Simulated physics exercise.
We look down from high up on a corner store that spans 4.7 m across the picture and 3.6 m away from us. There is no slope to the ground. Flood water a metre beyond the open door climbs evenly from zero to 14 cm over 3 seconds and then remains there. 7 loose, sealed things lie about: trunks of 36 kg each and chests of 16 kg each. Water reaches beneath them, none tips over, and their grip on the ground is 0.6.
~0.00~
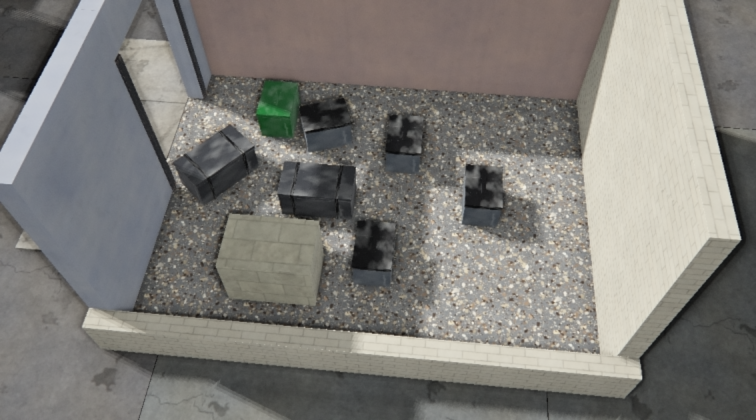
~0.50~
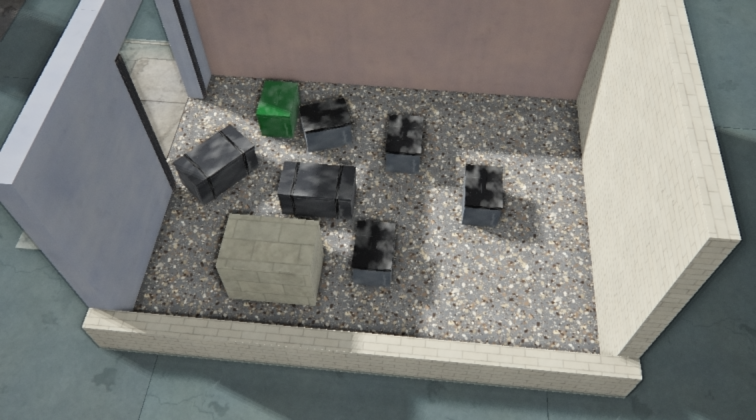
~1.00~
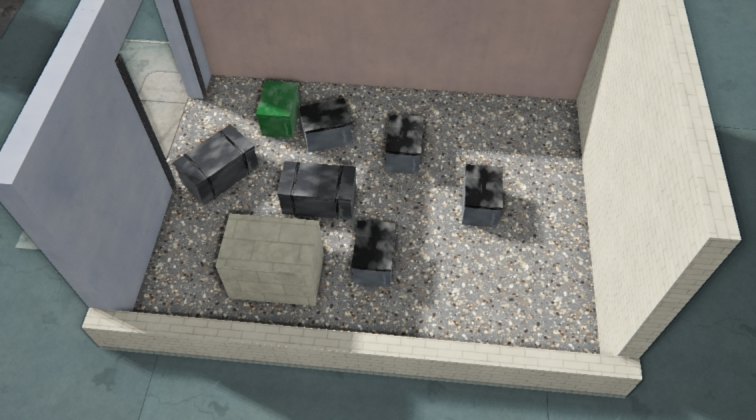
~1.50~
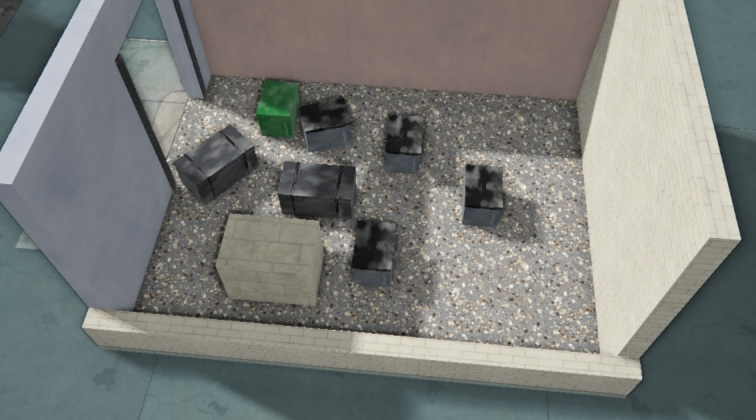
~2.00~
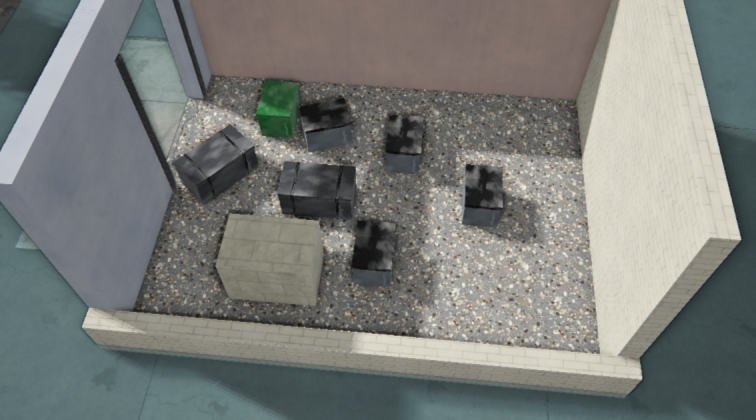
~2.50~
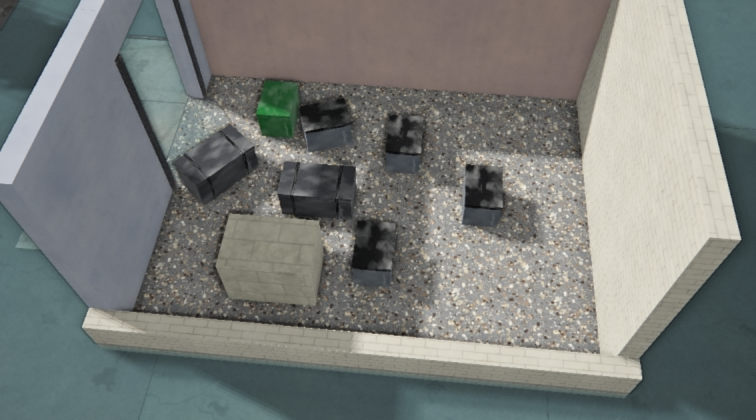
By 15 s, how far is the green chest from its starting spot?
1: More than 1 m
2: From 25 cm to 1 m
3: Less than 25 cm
Option 1: More than 1 m.
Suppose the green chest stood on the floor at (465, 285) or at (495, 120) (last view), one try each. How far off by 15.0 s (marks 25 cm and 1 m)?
Hardly budges, then goes far off.
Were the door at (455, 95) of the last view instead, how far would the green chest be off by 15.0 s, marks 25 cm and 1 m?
The green chest would stay roughly in place.
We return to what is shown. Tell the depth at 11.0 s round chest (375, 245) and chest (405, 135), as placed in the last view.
Depths: Near 2 cm, then near 5 cm.
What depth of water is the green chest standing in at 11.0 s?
Close to 6 centimetres.
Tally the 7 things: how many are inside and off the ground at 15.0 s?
I get 1.
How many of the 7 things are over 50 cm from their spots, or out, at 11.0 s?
By my tally, 2.
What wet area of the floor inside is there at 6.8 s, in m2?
Wet area: Approx. 9.0 m2.
After 3.5 s the green chest is near (277, 98), 0.0 m from its start, aground; 0 afloat.
After 6.8 s the green chest is near (354, 89), 0.9 m from its start, aground; 0 afloat.
After 11.0 s the green chest is near (475, 102), 2.3 m from its start, aground; 0 afloat.
After 15.0 s the green chest is near (561, 110), 3.3 m from its start, afloat; 1 afloat.
